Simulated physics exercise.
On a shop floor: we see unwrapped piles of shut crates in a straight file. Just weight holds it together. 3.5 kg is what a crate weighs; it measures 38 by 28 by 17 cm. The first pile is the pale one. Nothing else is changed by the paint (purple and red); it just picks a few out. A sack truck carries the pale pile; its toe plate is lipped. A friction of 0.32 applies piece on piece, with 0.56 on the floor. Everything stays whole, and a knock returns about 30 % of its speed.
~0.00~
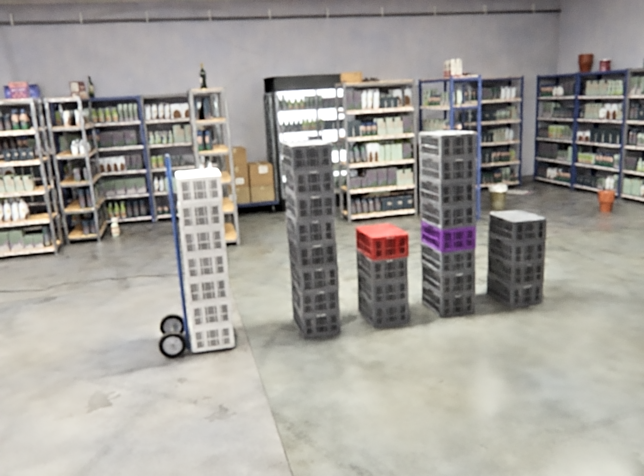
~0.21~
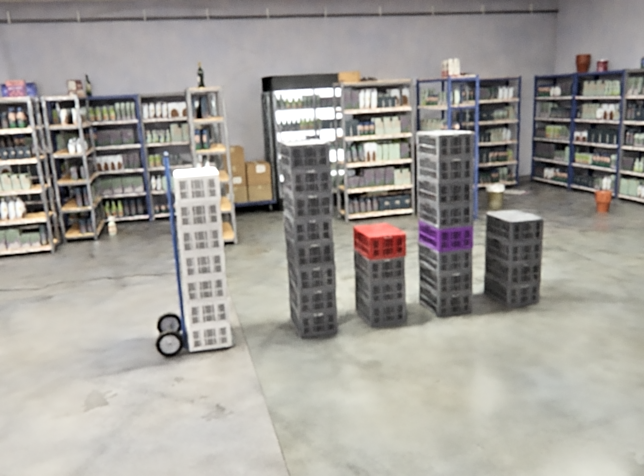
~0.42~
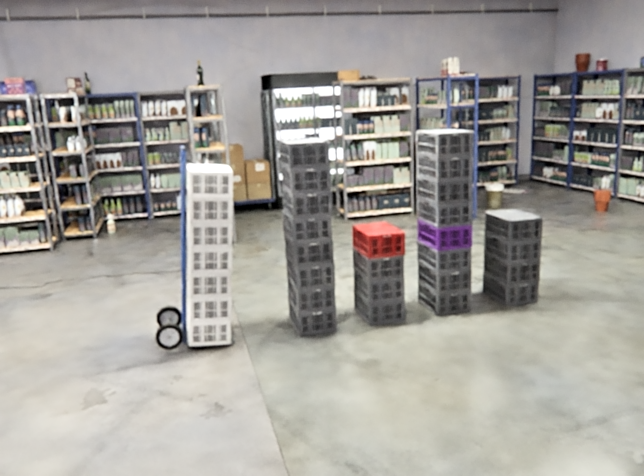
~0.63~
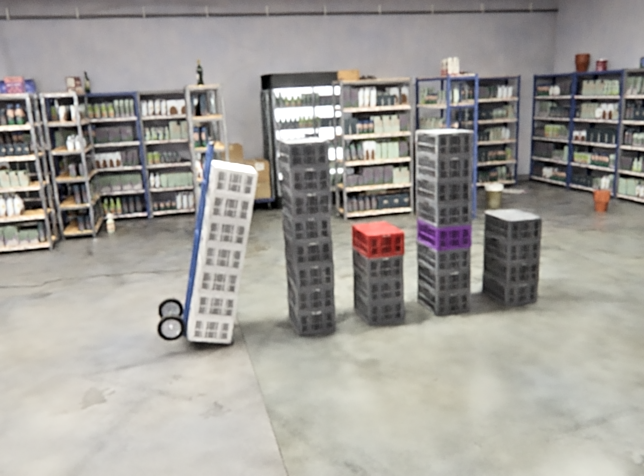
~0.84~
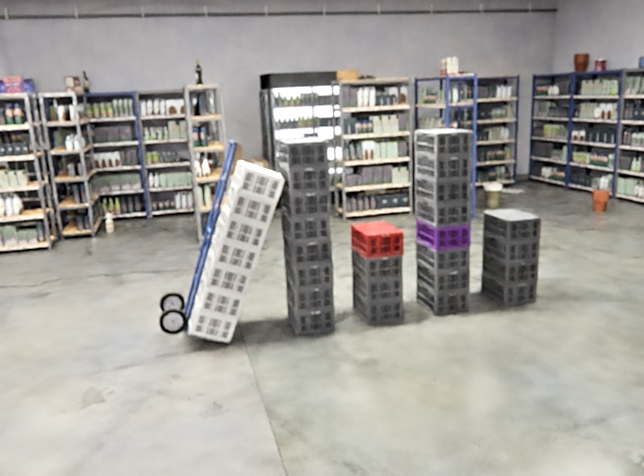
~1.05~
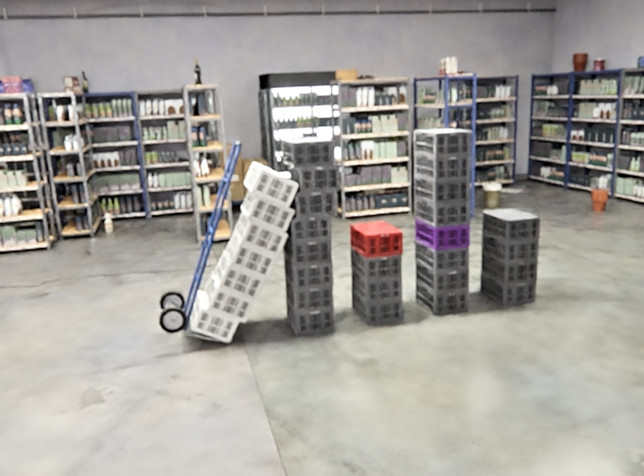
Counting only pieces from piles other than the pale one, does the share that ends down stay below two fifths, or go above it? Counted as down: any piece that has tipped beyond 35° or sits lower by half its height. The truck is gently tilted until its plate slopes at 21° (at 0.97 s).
It goes above two fifths.
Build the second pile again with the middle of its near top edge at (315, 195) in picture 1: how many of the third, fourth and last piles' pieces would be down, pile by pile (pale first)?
The tally would be third 3, then fourth 8, then last 3.
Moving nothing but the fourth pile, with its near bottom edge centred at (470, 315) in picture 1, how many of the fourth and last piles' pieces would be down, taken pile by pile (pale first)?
That gives fourth 7 and last 3.
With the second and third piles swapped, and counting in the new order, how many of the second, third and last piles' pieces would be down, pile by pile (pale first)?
Down per pile: Second 0, third 0, last 0.
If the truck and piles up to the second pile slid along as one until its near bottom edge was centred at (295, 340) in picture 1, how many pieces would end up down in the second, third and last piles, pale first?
Down by pile: Second 7, third 3, last 4.
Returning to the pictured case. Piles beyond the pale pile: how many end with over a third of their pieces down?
The count is 4.
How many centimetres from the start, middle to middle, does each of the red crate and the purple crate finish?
For red it's 70 cm, and for purple it's 80 cm.
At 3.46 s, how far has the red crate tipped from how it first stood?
I'd put it at roughly 5 degrees away from its starting angle.
Around 1.60 s, 7 of the pale pile down; none of the 24 other crates down, 8 disturbed.
Around 2.10 s, 7 of the pale pile down; 5 of the 24 other crates down; red crate tipped 13°; purple crate tipped 4°.
Around 2.80 s, 7 of the pale pile down; 12 of the 24 other crates down; purple crate tipped 33°, 10 cm lower; red crate tipped 3°, 10 cm lower.
Around 3.46 s, 7 of the pale pile down; 21 of the 24 other crates down; purple crate tipped 43°, 28 cm lower; red crate tipped 4°, 18 cm lower.
Finally (5.4 s), 6 of the pale pile down; 22 of the 24 other crates down; purple crate tipped 35°, 29 cm lower; red crate tipped 6°, 23 cm lower. That is 92 per cent. Seen by the last camera, middles, purple crate near (528, 258), red crate near (459, 257).
